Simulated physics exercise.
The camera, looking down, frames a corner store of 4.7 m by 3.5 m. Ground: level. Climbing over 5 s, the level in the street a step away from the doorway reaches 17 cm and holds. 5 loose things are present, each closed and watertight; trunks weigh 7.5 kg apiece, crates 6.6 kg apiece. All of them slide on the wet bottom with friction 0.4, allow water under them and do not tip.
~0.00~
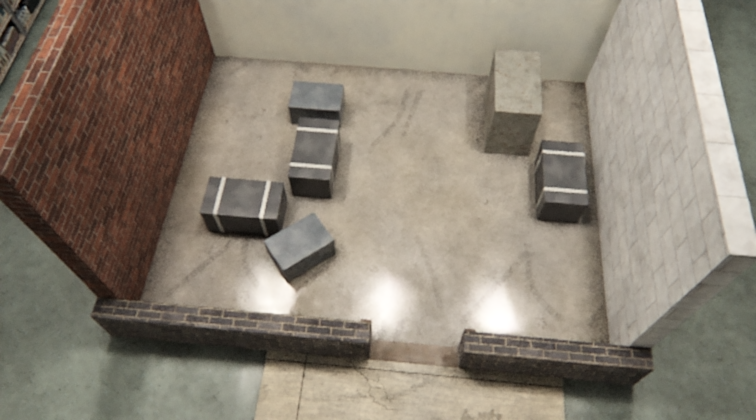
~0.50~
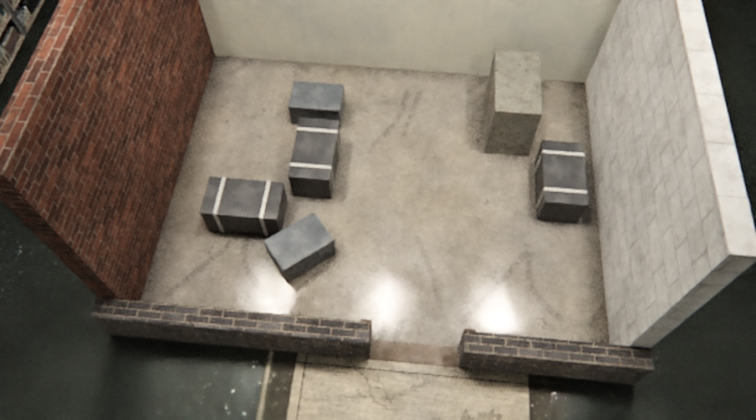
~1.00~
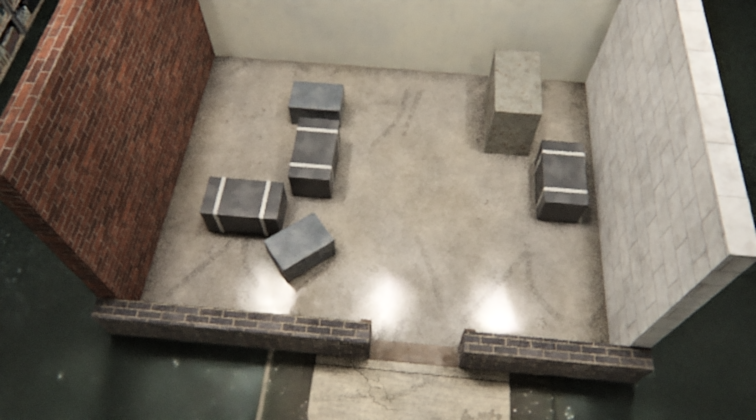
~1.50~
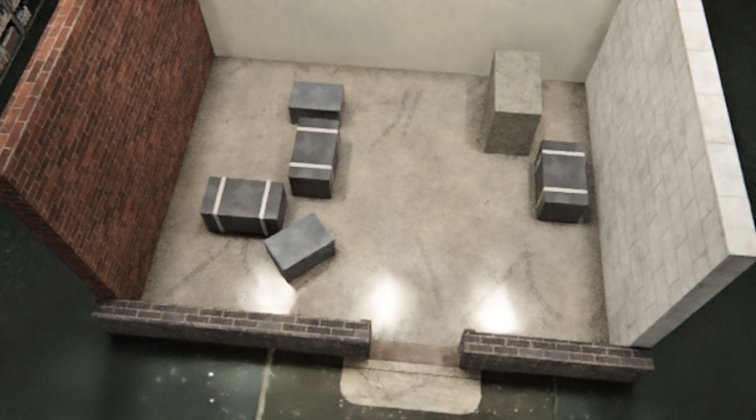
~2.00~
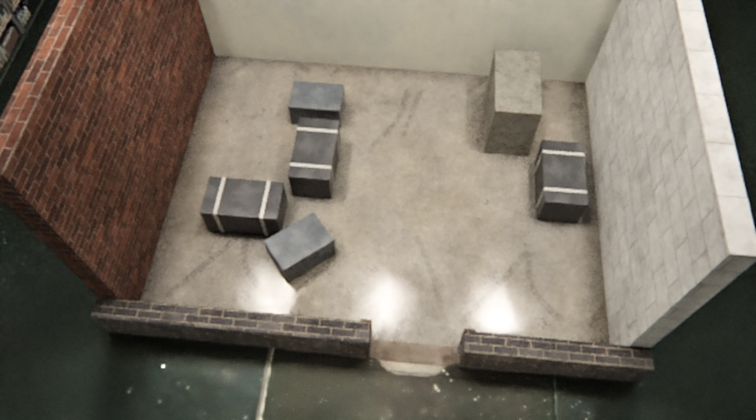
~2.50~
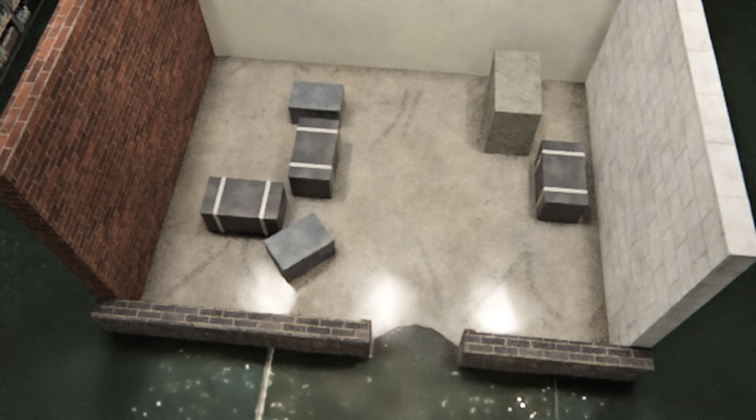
Dark water spreads around a walled store, covers the front path, and edges into the doorway.
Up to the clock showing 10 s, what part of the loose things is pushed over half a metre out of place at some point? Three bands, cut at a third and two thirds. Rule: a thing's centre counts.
The result will fall in the middle range, a third to two thirds.
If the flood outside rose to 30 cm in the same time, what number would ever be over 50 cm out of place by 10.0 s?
You'd get 4 in that case.
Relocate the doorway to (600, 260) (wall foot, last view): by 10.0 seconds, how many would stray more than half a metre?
The answer would then be 3.
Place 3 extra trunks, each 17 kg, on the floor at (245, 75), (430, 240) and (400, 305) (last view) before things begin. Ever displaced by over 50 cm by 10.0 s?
Taking them in order, the first is within that distance, the second is beyond that distance and the third is beyond that distance.
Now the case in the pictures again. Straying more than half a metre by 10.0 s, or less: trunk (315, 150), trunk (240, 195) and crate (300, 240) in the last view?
First farther, then not as far, then not as far.
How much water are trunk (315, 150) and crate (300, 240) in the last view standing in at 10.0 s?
Around 2 cm and 2 cm.
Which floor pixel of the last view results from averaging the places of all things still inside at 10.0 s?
That lands at roughly (326, 168).
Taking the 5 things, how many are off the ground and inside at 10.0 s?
2 at that moment.
After 3.5 s 0 of 5 are over 50 cm from their spots; 0 afloat.
After 4.5 s 0 of 5 are over 50 cm from their spots; 0 afloat.
After 7.0 s 0 of 5 are over 50 cm from their spots; 1 afloat.
After 10.0 s 3 of 5 are over 50 cm from their spots, and 3 have been at some point; 2 afloat.
